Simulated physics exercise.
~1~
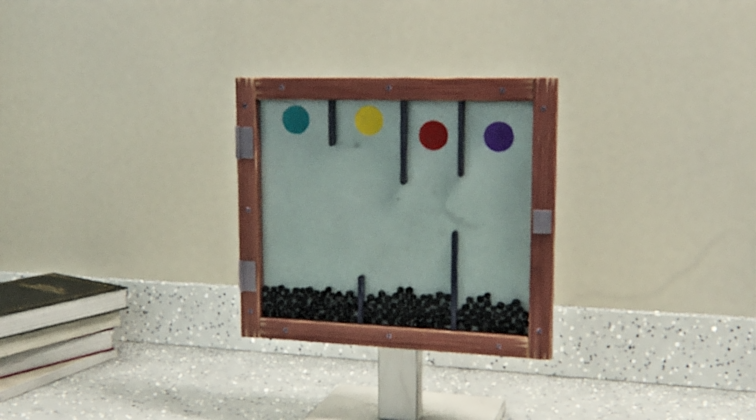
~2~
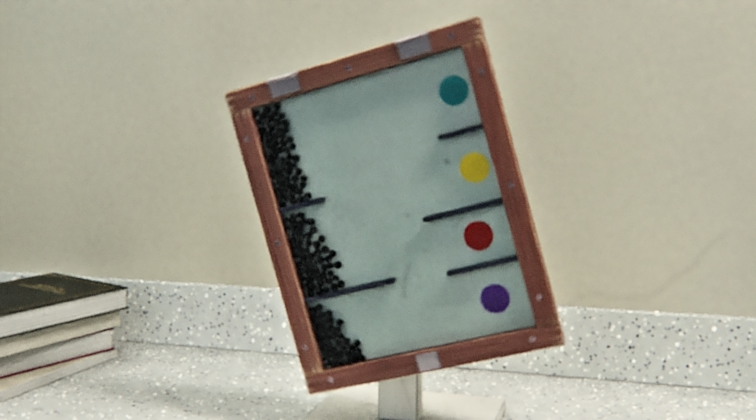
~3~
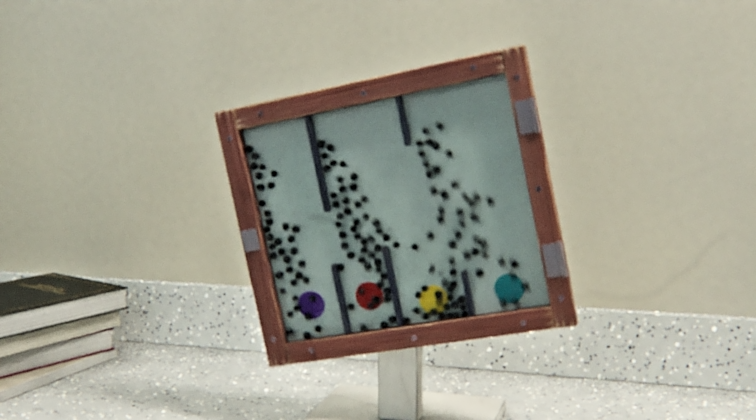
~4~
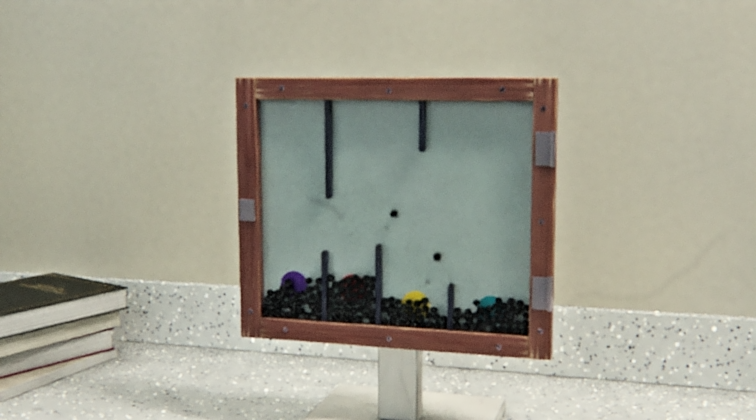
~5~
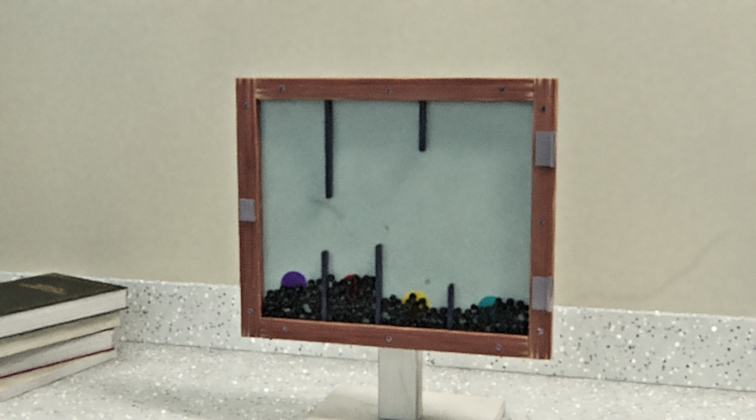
Black beads in a framed case tumbling as it turns upside down, settling in heaps across four pockets with coloured stickers.
